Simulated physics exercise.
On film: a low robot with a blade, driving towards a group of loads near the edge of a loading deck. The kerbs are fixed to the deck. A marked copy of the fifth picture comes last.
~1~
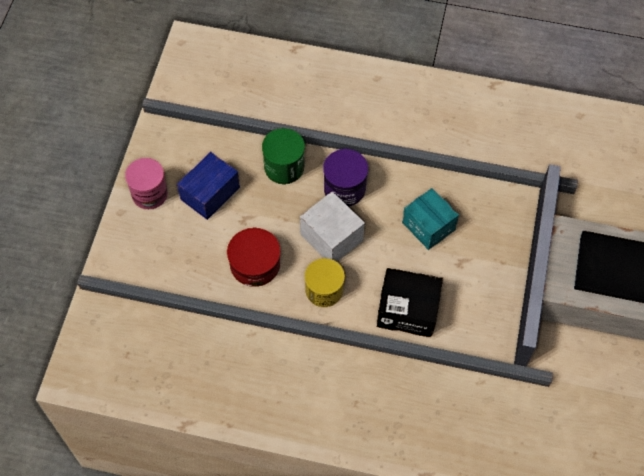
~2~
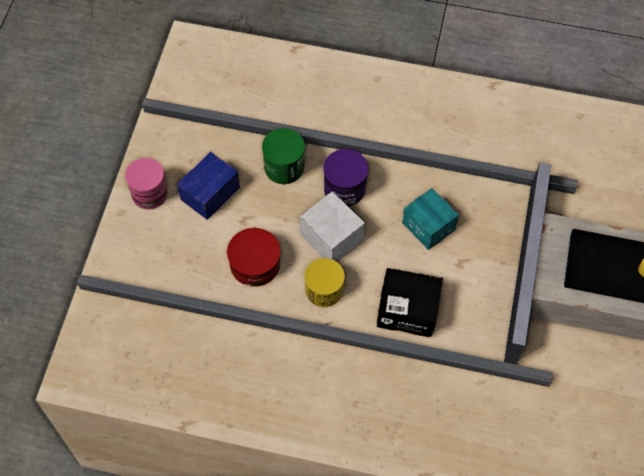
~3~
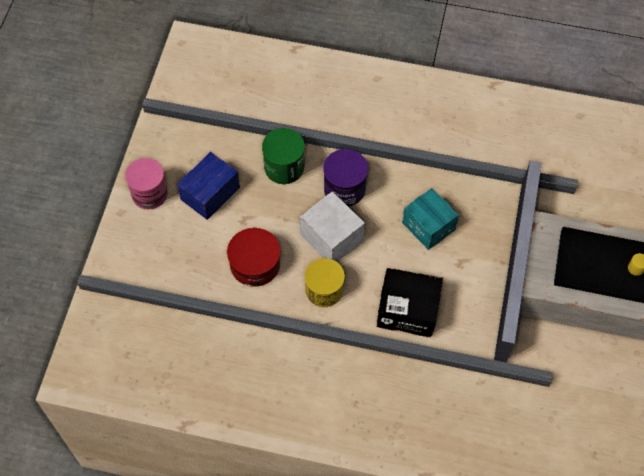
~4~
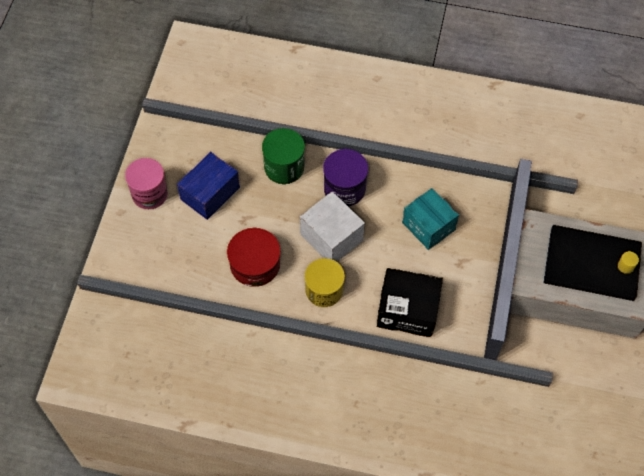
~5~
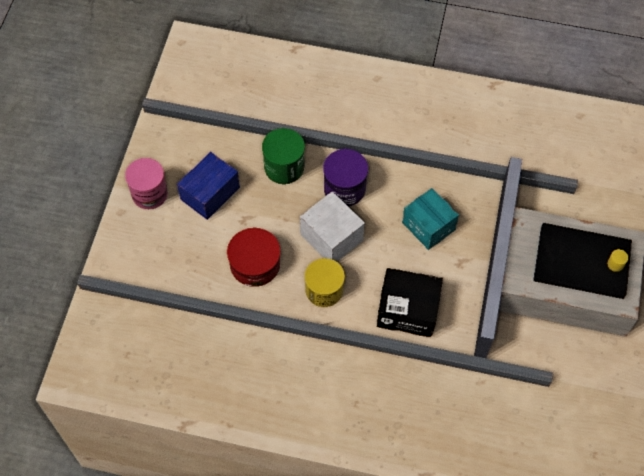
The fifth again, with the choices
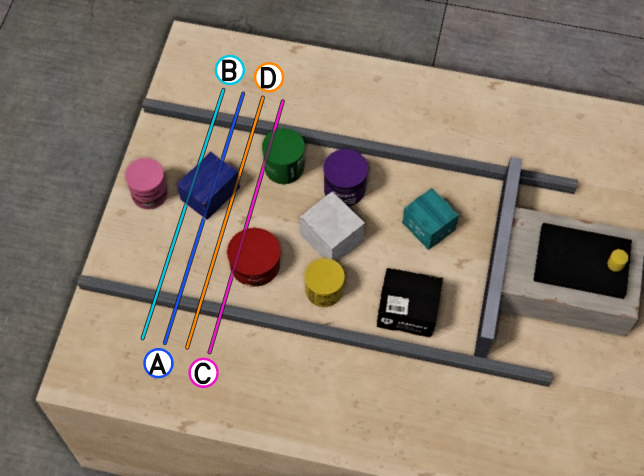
A low robot with a blade moves slowly left toward still, colourful pails and boxes.
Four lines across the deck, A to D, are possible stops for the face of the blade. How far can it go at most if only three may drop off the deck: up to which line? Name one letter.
B is the last line within the limit.
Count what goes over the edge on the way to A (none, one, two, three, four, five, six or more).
In all, one.
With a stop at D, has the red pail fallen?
By then, no.
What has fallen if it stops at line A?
The pink pail goes over.
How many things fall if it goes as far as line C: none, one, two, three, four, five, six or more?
By then, none.
On the marked copy, A at (206, 211); B at (185, 206); C at (248, 219); D at (227, 215).
Following B. Soon after the start, robot (459, 235); black parcel (338, 288); purple pail (335, 172).
Later, robot (344, 213); red pail (183, 230); yellow pail (176, 271).
In the end, robot (255, 195); pink pail over the edge; red pail (100, 210); one fallen.
As for the rest, A is within the limit but short; C is within the limit but short; D is within the limit but short.
